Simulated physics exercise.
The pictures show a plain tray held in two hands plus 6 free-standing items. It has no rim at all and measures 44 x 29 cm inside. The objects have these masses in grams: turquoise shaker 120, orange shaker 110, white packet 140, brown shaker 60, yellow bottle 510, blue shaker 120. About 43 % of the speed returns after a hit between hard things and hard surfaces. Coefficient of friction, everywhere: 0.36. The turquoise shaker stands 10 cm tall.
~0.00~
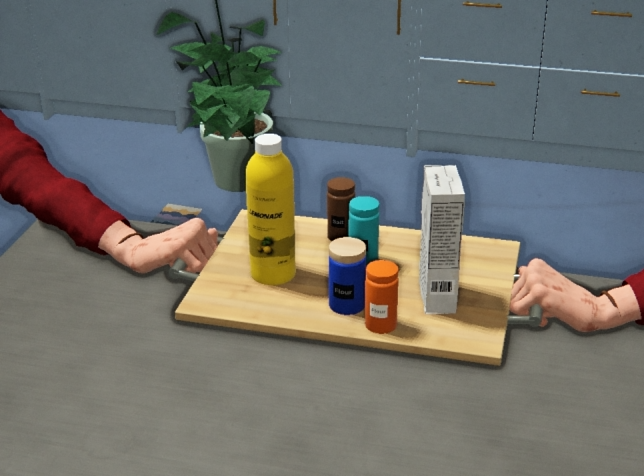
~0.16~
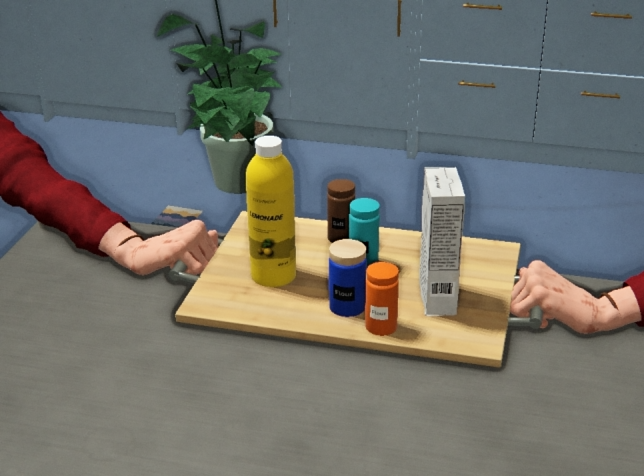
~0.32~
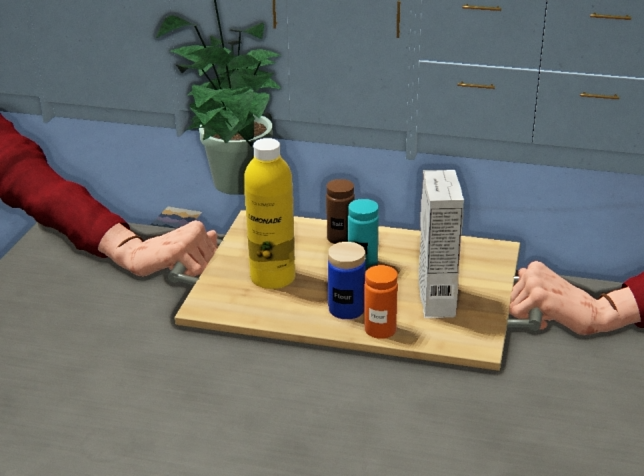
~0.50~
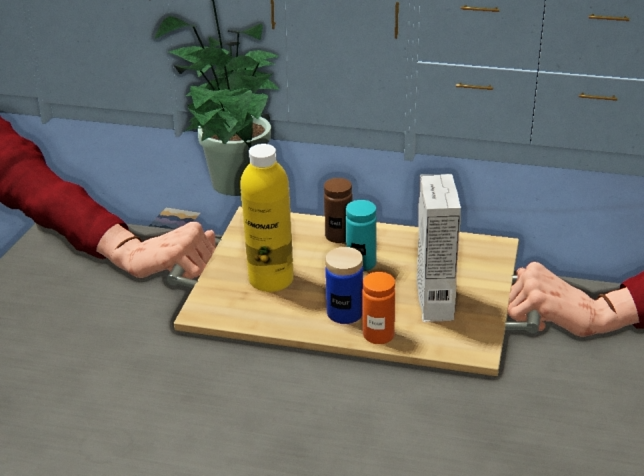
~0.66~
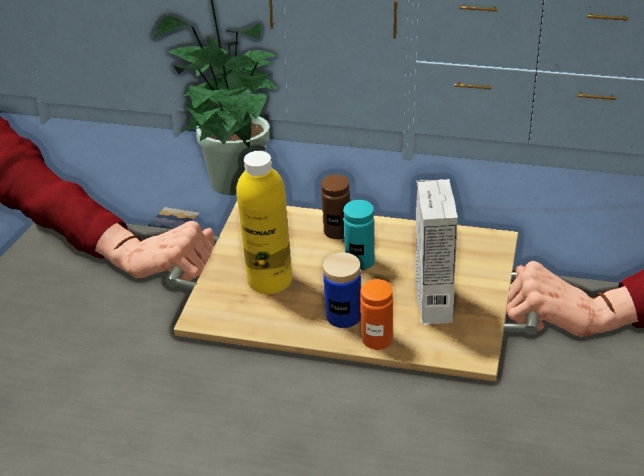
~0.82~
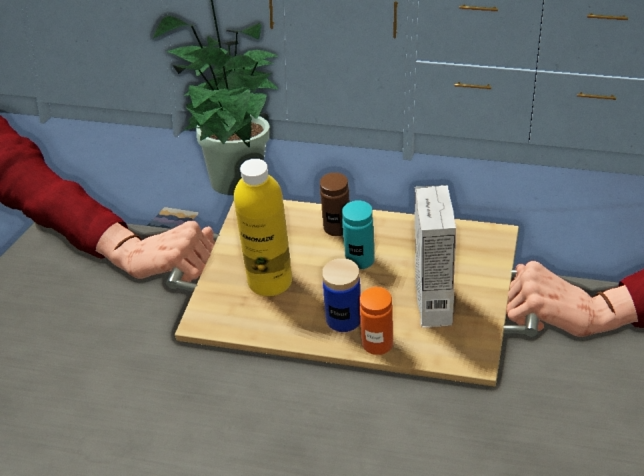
Wooden tray gripped by two hands tilting gradually with its near edge dipping, a yellow bottle, white packet and four shakers staying upright on it.
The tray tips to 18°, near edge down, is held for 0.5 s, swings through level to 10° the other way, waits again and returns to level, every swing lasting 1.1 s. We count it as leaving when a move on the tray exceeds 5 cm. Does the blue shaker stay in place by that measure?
I expect it to remain in place.
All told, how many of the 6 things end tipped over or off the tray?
0.
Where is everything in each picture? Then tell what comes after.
In the first frame, tray level; blue shaker (347, 276); turquoise shaker (364, 232).
In the second frame, tray level; white packet (441, 242); brown shaker (341, 212).
In the third frame, tray at 1°, near edge down; yellow bottle (270, 213); turquoise shaker (363, 235).
In the fourth frame, tray at 5°, near edge down; orange shaker (379, 308); white packet (437, 249).
In the fifth frame, tray at 9°, near edge down; brown shaker (336, 207); yellow bottle (264, 222).
In the sixth frame, tray at 14°, near edge down; blue shaker (342, 296); turquoise shaker (359, 236).
Around 1.82 s, tray at 17°, near edge down.
Around 2.42 s, tray at 3°, far edge down.
Around 3.82 s, tray at 6°, far edge down.
Finally (4.8 s), all 6 still in place (within 5 cm). Final places as that camera would see them, blue shaker near (344, 280).
